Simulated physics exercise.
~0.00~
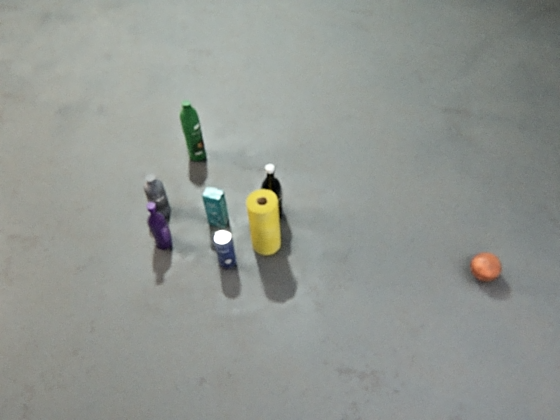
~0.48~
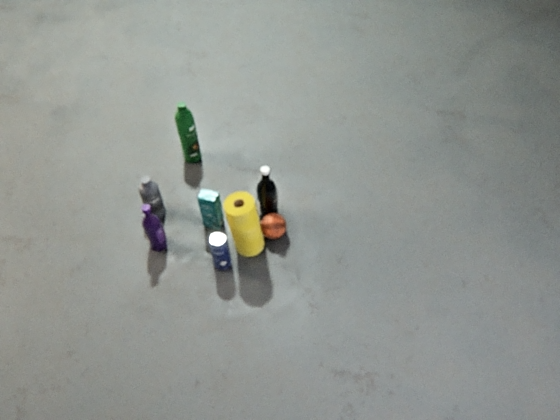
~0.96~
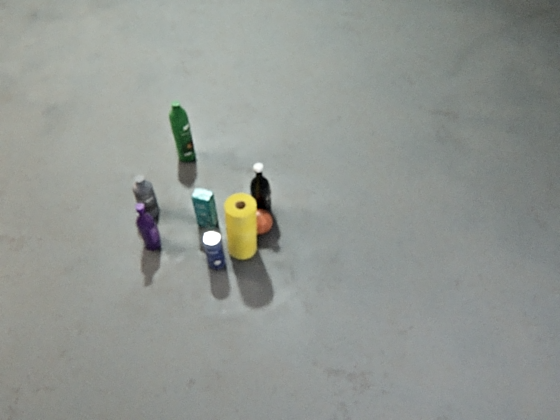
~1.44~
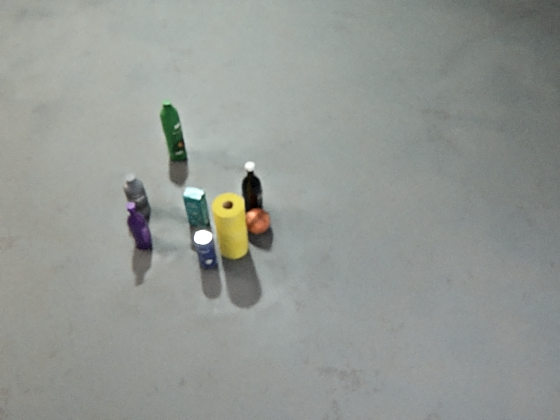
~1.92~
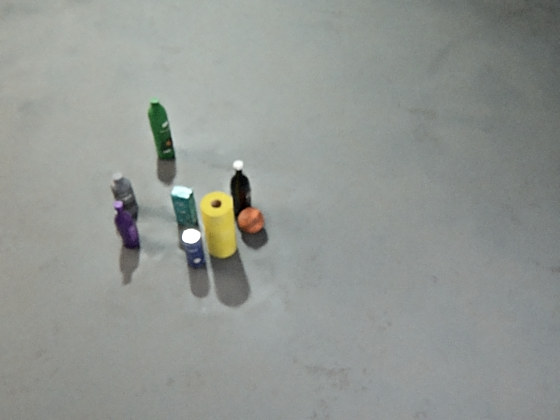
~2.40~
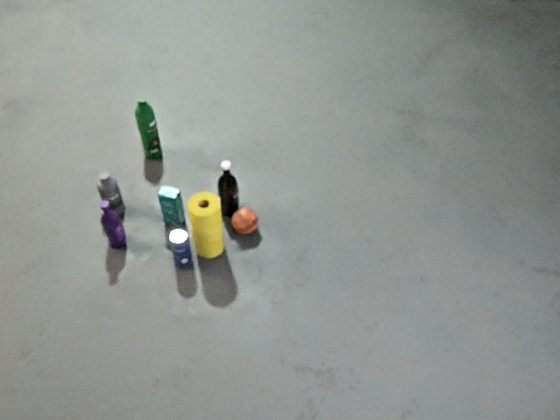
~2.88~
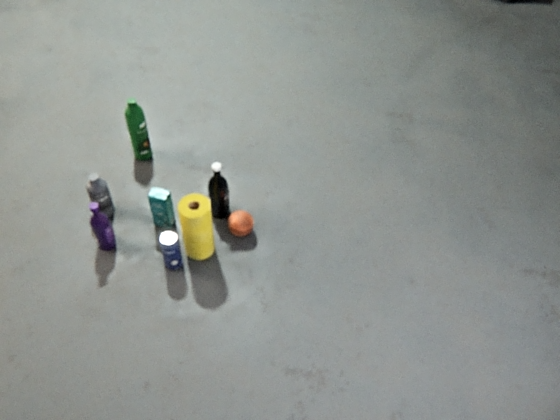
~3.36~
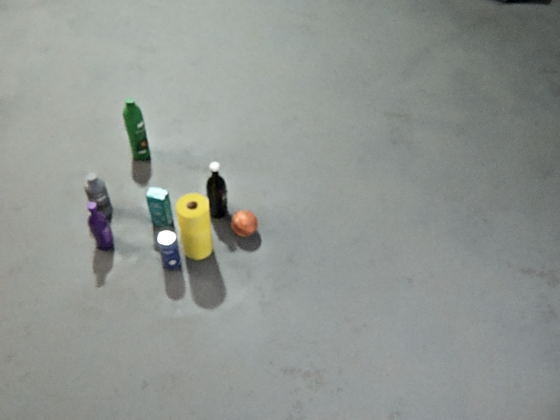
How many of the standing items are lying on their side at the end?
None of them are lying down; all seven items are still standing upright.
